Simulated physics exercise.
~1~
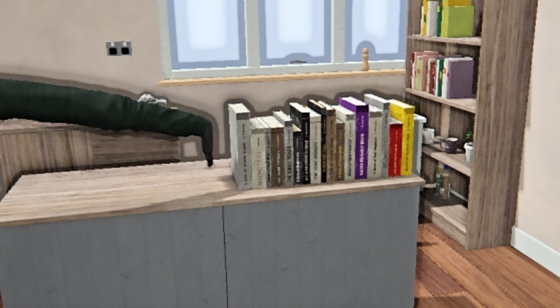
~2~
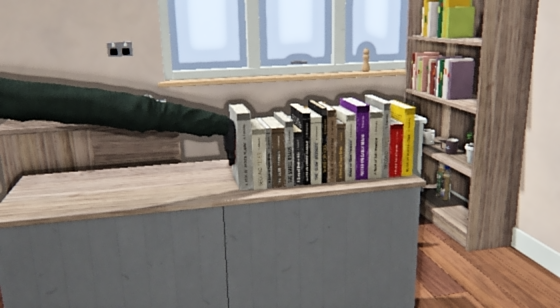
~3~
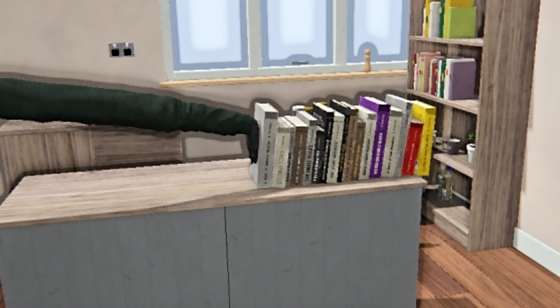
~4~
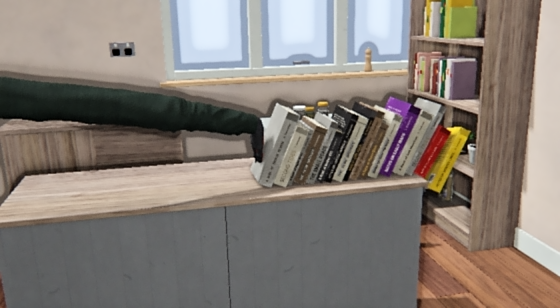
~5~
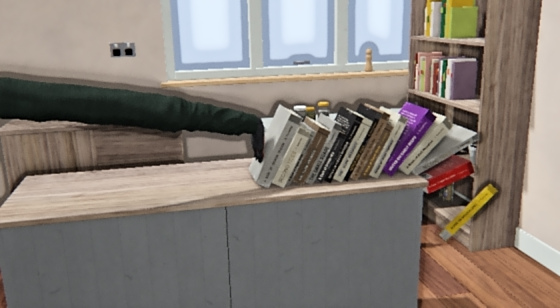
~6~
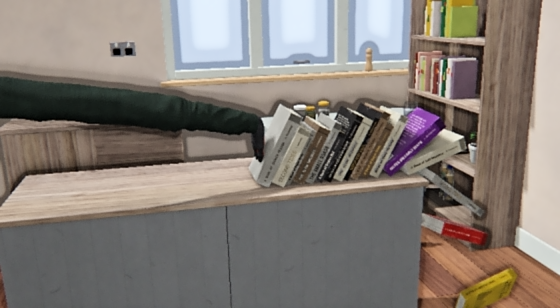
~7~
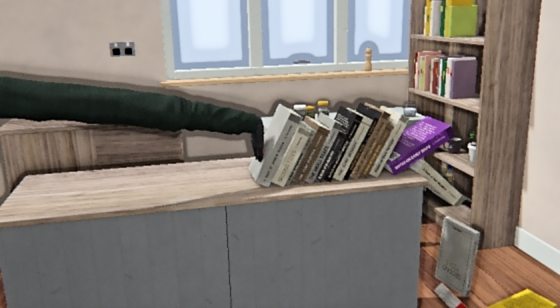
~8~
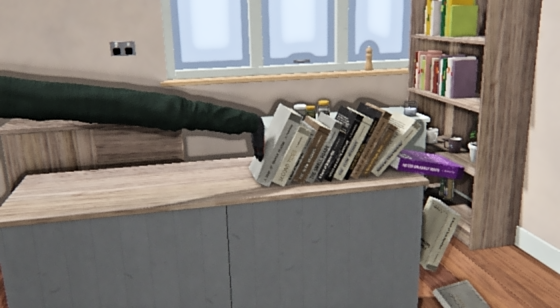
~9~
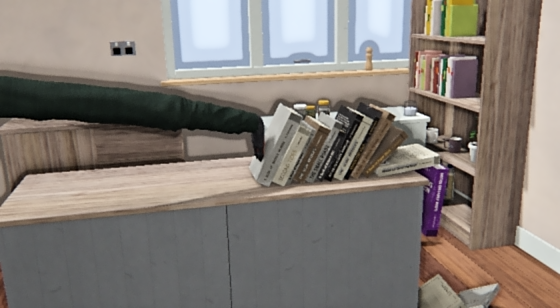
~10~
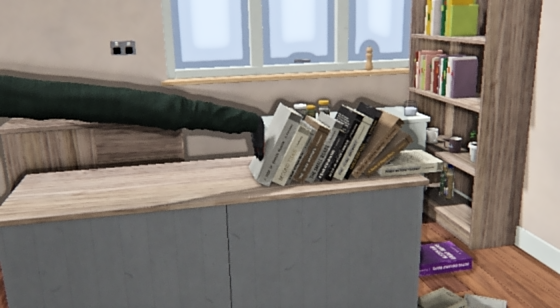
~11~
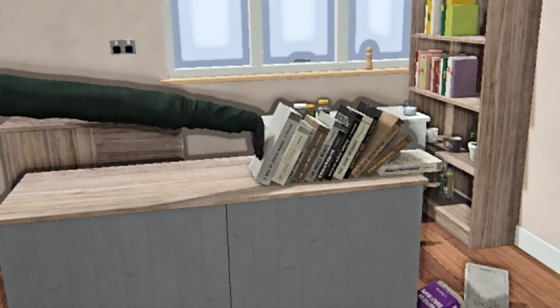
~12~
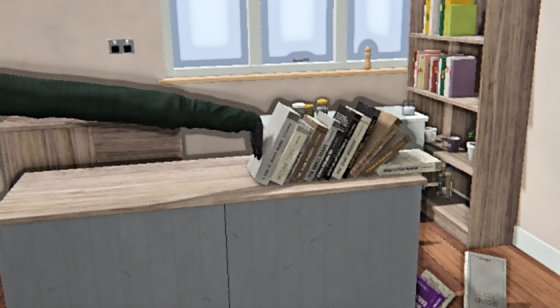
In a dining room, seen from in front of a grey cabinet with a wooden worktop, a row of upright books stands near the right edge, with a purple one, a red one and a yellow one towards that end. A dark green sleeved arm reaches in from the left, pushes the row rightward and stops. The books lean over, and the yellow and red ones tumble to the floor, followed by pale ones and the purple one. The rest stay slanted on top, the last lying nearly flat over the edge, while the purple book rests on the floor beside a pale one.
